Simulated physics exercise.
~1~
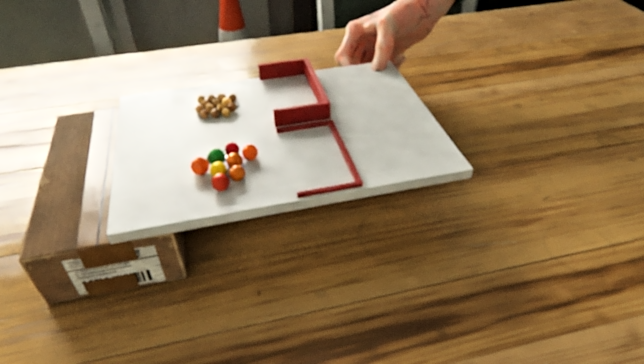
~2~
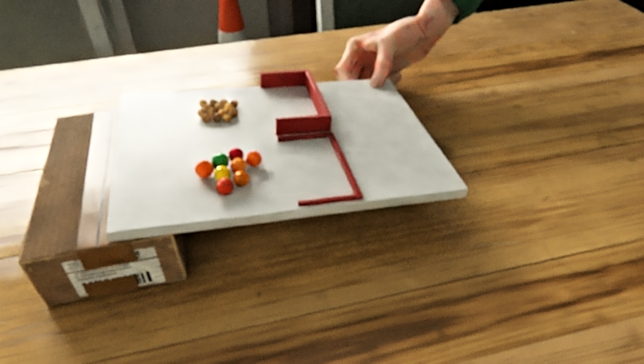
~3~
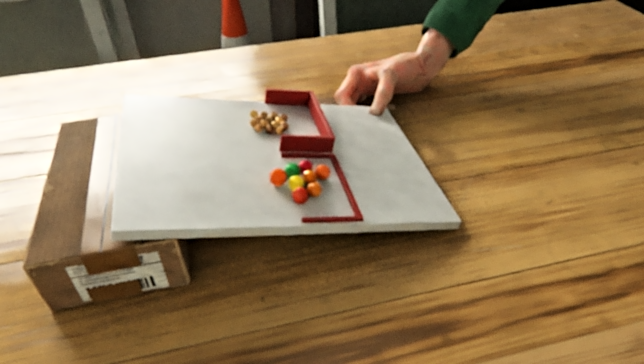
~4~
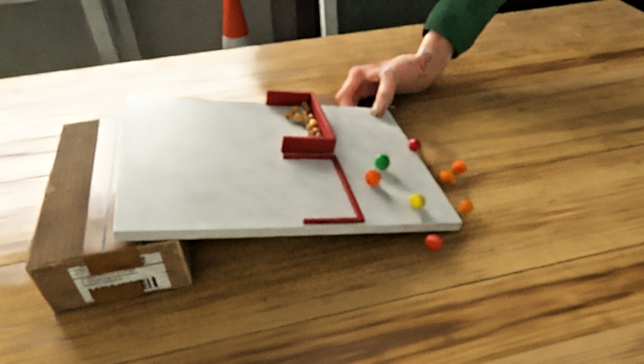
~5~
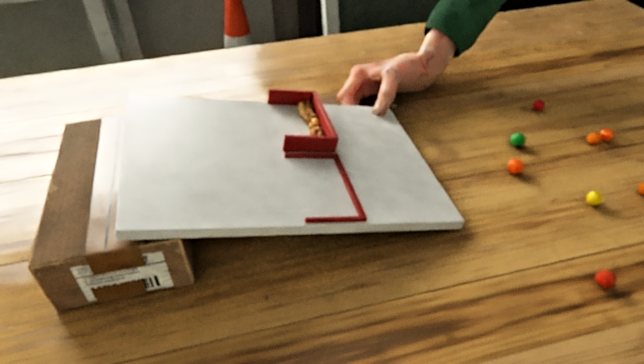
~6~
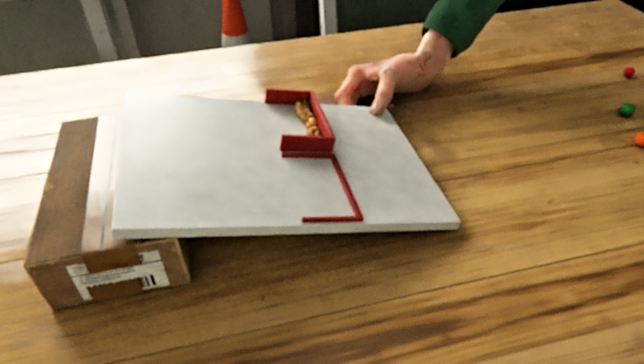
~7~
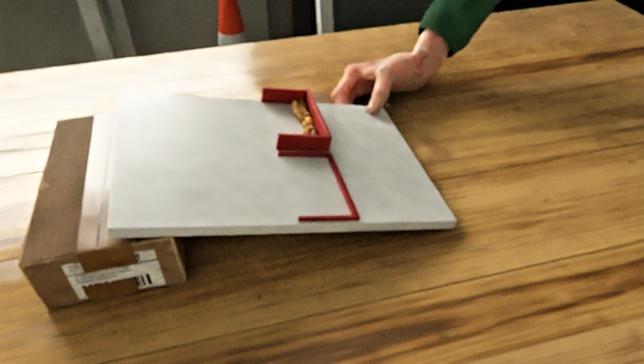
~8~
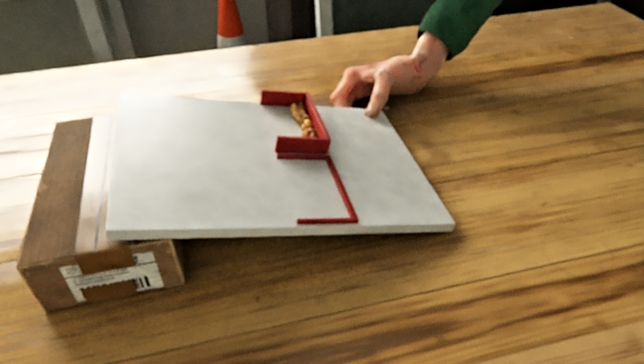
In this clip, a hand lowers the right end of a white board propped on a cardboard box, and two groups of small objects slide right; the colourful balls pass their low red bar and roll across the table out of view, while the brownish pieces stay gathered behind the taller red barrier.
